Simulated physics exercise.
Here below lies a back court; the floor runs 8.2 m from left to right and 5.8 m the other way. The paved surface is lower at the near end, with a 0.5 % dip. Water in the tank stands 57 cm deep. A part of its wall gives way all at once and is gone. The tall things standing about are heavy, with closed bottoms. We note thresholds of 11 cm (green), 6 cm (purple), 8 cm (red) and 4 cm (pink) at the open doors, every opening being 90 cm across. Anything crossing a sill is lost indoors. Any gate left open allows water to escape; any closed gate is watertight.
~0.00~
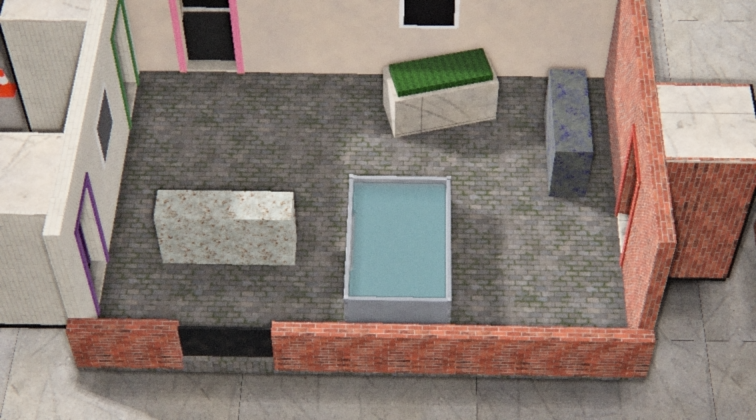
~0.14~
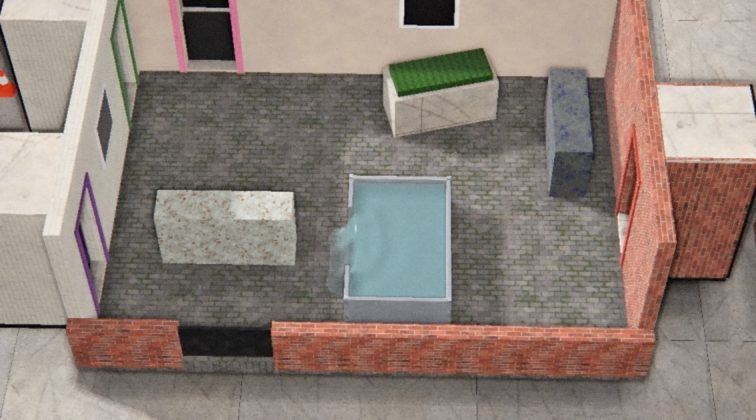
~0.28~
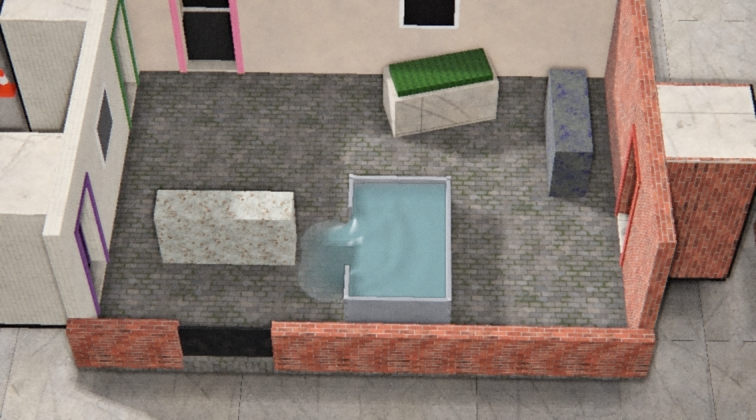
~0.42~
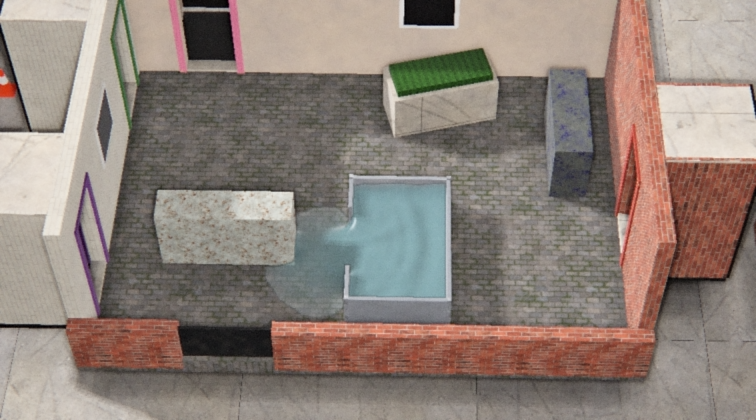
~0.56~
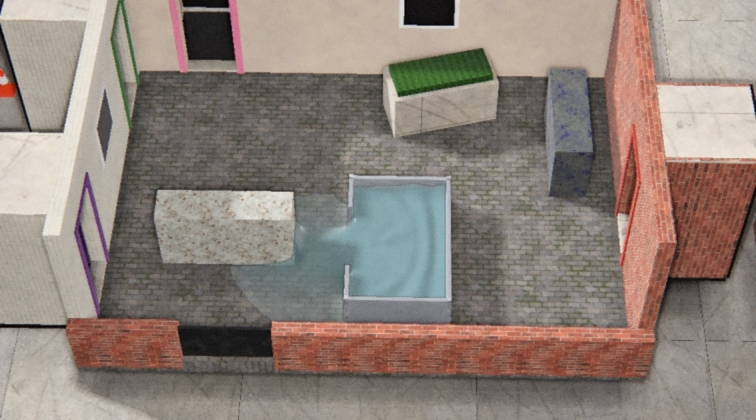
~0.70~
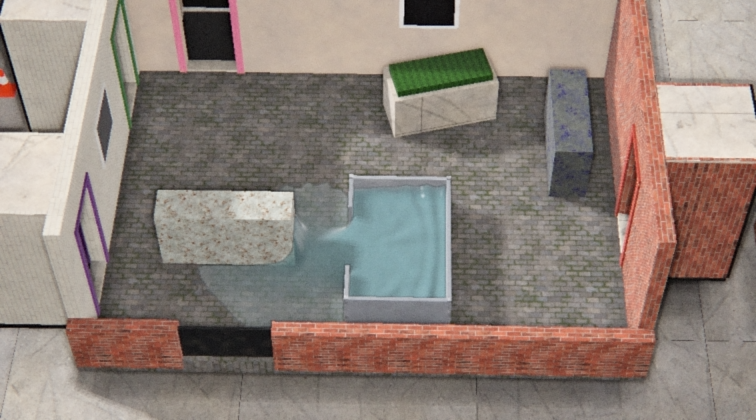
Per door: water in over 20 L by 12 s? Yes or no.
Green door no, purple door yes, red door no, pink door yes.
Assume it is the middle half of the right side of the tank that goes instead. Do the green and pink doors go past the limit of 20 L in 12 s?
Green: Within the limit; pink: Within the limit.
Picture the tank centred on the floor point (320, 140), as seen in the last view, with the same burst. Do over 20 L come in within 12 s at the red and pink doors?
Red gets no more than that, pink gets more than that.
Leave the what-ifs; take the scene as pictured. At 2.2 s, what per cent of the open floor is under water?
Close to 45 in a hundred.
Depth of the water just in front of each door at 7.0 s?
Centimetres: Green 9 / purple 10 / red 0 / pink 9.
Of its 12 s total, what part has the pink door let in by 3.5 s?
About 15 per cent.
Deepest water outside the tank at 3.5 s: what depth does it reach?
Peak depth: Approx. 23 cm.
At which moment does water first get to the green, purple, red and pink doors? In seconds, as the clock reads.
Green = 2.6 s, purple = 1.3 s, red = 8.5 s, pink = 2.4 s.
After 1.4 s water covers 25 % of the floor and is deepest (42 cm) near (300, 253); green door not reached, purple door 6 cm at the sill, 0 L in, red door not reached, pink door not reached.
After 2.2 s water covers 45 % of the floor and is deepest (34 cm) near (95, 335); green door not reached, purple door 13 cm at the sill, 8 L in, red door not reached, pink door not reached.
After 3.5 s water covers 55 % of the floor and is deepest (23 cm) near (300, 253); green door 7 cm at the sill, 0 L in, purple door 15 cm at the sill, 55 L in, red door not reached, pink door 7 cm at the sill, 11 L in.
After 7.0 s water covers 65 % of the floor and is deepest (11 cm) near (130, 131); green door 9 cm at the sill, 1 L in, purple door 10 cm at the sill, 135 L in, red door not reached, pink door 9 cm at the sill, 46 L in.
After 12.0 s water covers 85 % of the floor and is deepest (8 cm) near (373, 111); green door 6 cm at the sill, 1 L in, purple door 6 cm at the sill, 149 L in, red door 1 cm at the sill, 0 L in, pink door 5 cm at the sill, 74 L in.
